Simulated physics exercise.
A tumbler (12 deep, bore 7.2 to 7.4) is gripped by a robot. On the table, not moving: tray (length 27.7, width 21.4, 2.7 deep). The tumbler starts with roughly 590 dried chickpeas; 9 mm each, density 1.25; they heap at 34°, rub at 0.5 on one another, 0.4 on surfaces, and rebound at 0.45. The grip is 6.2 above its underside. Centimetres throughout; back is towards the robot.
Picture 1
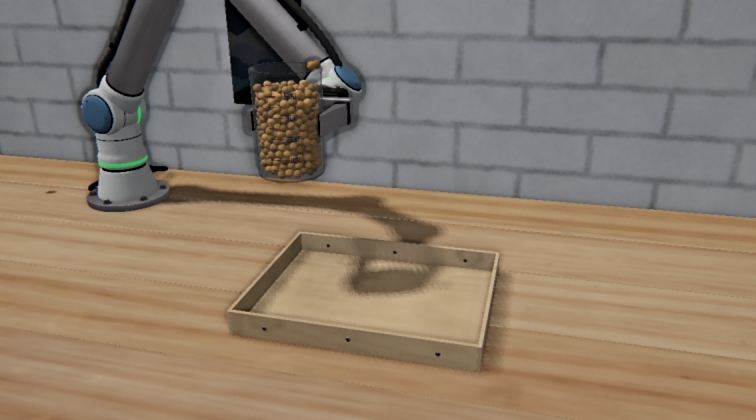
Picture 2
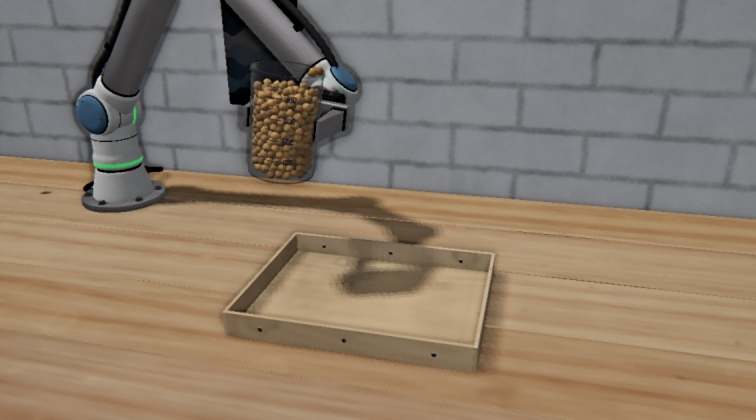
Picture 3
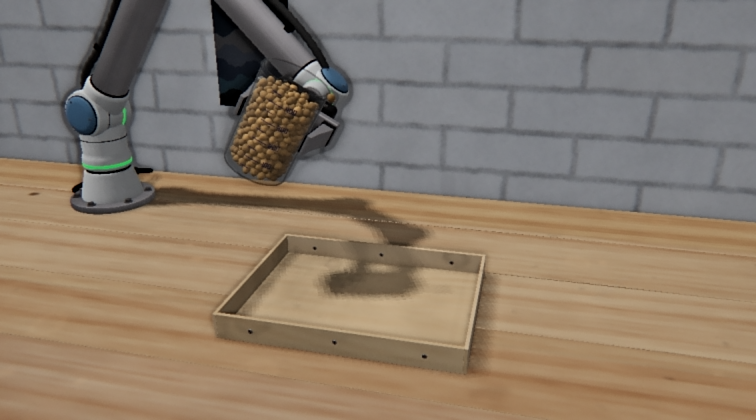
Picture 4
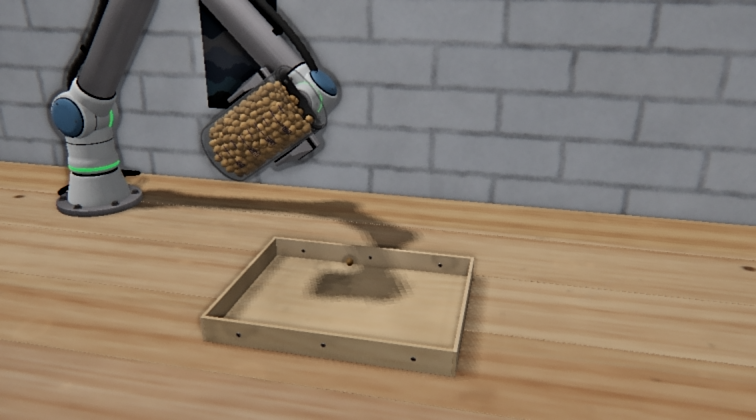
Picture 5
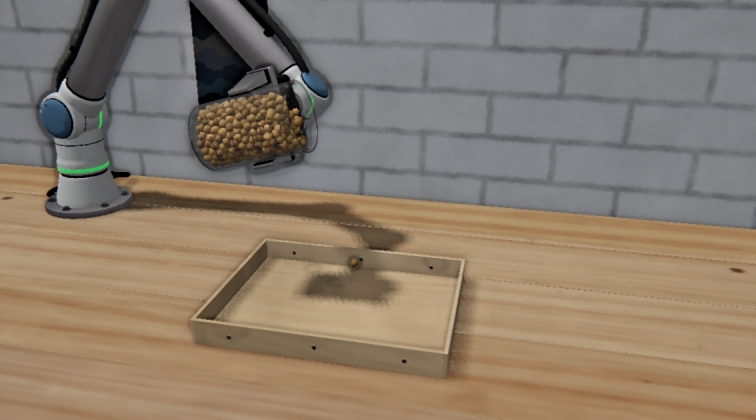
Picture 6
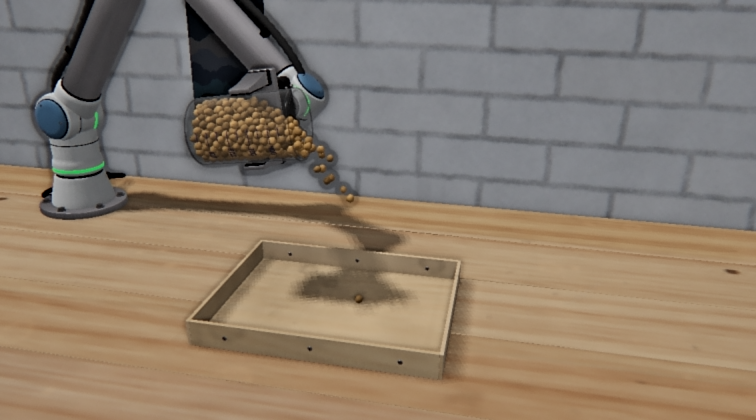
A clear tumbler full of chickpeas was tilted steadily to the right by a robot arm above a shallow wooden tray; one landed in the tray, then several more streamed over the rim.
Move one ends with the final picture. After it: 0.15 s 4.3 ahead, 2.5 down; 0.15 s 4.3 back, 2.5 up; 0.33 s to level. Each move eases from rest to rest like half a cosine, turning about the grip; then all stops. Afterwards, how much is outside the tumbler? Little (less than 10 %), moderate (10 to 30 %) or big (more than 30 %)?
Answer: Moderate; 10 to 30 % of the dried chickpeas finish outside the tumbler.
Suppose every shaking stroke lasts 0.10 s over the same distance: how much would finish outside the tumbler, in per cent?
It would be near 30 per cent.
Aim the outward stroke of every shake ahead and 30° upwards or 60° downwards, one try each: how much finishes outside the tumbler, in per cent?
About 40 and 10 per cent.
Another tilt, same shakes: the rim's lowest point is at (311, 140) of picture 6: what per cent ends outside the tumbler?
About 5 per cent.
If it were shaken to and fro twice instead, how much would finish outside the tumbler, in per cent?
In that case some 30 per cent.
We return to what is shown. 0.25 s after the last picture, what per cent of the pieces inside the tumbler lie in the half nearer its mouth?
About 50 per cent.
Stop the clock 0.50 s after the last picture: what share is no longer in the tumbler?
About 20 per cent by then.
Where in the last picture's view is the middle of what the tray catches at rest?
Around (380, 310).
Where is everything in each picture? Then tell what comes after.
The first frame shows the tumbler middle at (289, 123), level; upper third of the load around (287, 101), from x 260 to 320, top at y 65; 588 in the tumbler.
The second frame shows the tumbler middle at (285, 123), tilted 8° forward; upper third of the load around (284, 102), from x 255 to 320, top at y 70.
The third frame shows the tumbler middle at (275, 125), tilted 28° forward; upper third of the load around (279, 106), from x 235 to 330, top at y 80; 587 in the tumbler, 1 in flight or on a rim.
The fourth frame shows the tumbler middle at (263, 127), tilted 54° forward; upper third of the load around (267, 111), from x 215 to 350, top at y 85; 587 in the tumbler, 1 in the tray.
The fifth frame shows the tumbler middle at (253, 128), tilted 74° forward; upper third of the load around (253, 113), from x 200 to 355, top at y 95; 587 in the tumbler, 1 in the tray.
The sixth frame shows the tumbler middle at (249, 128), tilted 82° forward; upper third of the load around (238, 116), from x 195 to 360, top at y 100; 579 in the tumbler, 1 in the tray, 8 in flight or on a rim.
Then, 0.25 s on, tilted 82° forward, highest piece 24 above the table; 527 in the tumbler, 18 in the tray, 43 in flight or on a rim.
Then, 0.50 s on, tilted 26° forward, highest piece 27 above the table; 480 in the tumbler, 98 in the tray, 3 on the table or floor, 7 in flight or on a rim.
Then, 0.83 s on, level, highest piece 26 above the table; 480 in the tumbler, 105 in the tray, 3 on the table or floor.
Then, 1.88 s on, level, highest piece 26 above the table; 480 in the tumbler, 105 in the tray, 3 on the table or floor.
In the end, 480 in the tumbler, 105 in the tray, 3 on the table or floor. That is 18 % outside the tumbler.
